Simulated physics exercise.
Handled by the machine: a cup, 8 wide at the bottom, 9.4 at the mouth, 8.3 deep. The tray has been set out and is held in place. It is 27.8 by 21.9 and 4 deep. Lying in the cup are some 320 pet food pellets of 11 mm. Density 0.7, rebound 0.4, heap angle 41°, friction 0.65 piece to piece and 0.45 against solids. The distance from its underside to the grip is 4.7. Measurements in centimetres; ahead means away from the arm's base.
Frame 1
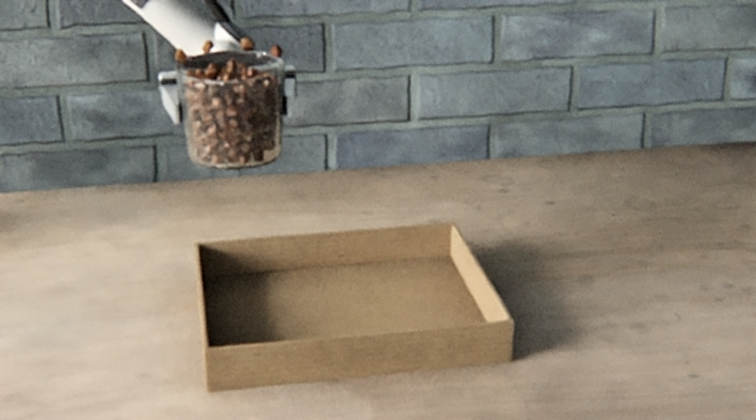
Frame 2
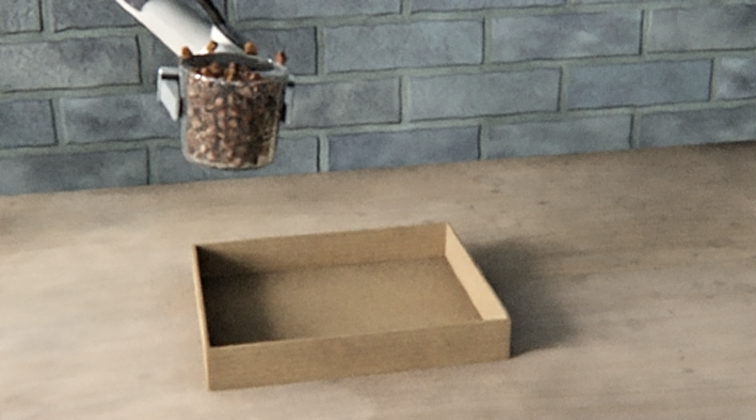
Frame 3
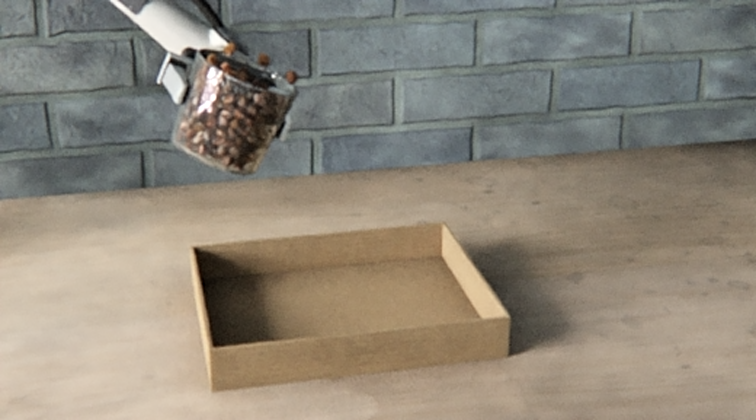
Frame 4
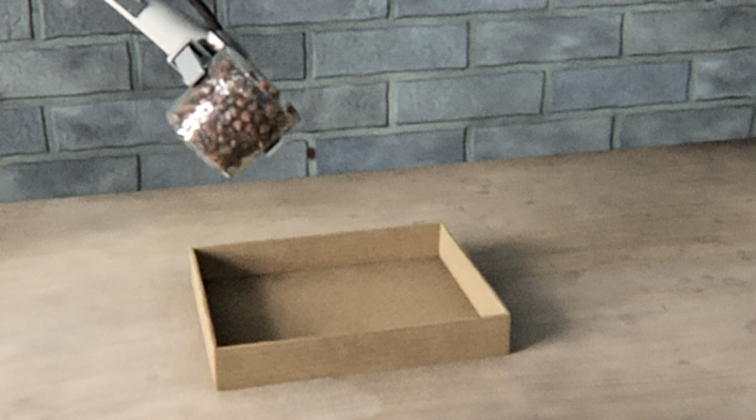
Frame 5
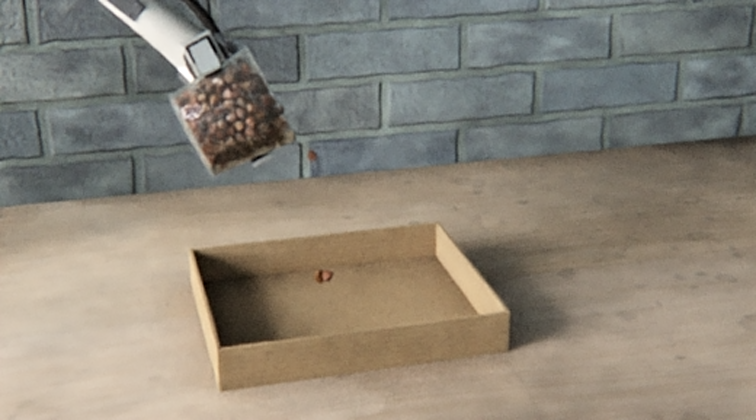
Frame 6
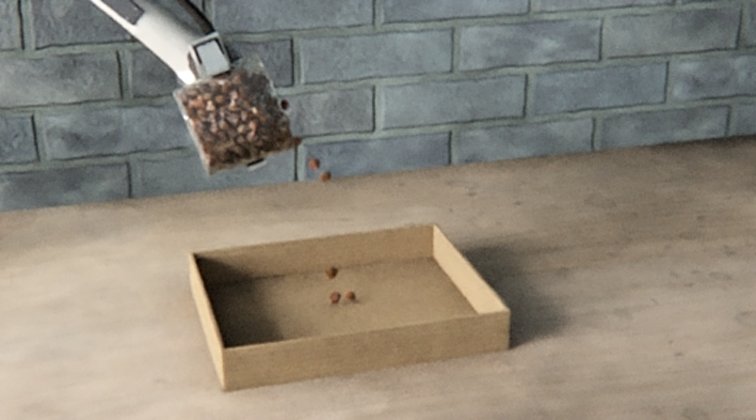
A clear cup heaped with reddish-brown pellets, held by a pale mechanical arm at the upper left, tilts steadily over toward the right. Below it, a shallow, open tan tray sits on a wooden surface before a blue-grey brick wall, seen from slightly above by a nearly still camera. As the cup leans further, the pellets shift toward its rim and a few drop into the tray.
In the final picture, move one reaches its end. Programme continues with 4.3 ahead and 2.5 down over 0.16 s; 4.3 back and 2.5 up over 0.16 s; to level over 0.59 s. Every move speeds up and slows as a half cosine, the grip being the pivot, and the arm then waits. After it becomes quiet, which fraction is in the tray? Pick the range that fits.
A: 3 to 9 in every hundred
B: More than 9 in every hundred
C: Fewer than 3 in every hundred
(B) More than 9 in every hundred.
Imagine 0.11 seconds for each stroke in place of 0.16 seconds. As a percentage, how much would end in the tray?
Estimate: Close to 30 percent.
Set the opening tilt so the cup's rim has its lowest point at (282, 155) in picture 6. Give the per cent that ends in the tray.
That comes to some 45 percent.
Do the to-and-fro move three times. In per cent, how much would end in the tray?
Expected share: About 35 %.
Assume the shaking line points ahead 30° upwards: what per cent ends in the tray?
It comes to near 40 percent.
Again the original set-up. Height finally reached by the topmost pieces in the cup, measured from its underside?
I'd say near 8.5 cm from the bottom.
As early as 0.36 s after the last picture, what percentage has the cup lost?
Some 20 per cent.
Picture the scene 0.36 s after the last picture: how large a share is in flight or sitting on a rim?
Logged share: Close to 10 per cent.
Then, 0.36 s after the last picture, tilted 71° forward, highest piece 25 above the table; 256 in the cup, 37 in the tray, 31 in flight or on a rim.
Then, 0.73 s after the last picture, tilted 16° forward, highest piece 26 above the table; 251 in the cup, 73 in the tray.
Then, 1.11 s after the last picture, level, highest piece 26 above the table; 251 in the cup, 73 in the tray.
Then, 2.16 s after the last picture, level, highest piece 26 above the table; 251 in the cup, 73 in the tray.
Final count, 251 in the cup, 73 in the tray. That is 23 % in the tray.
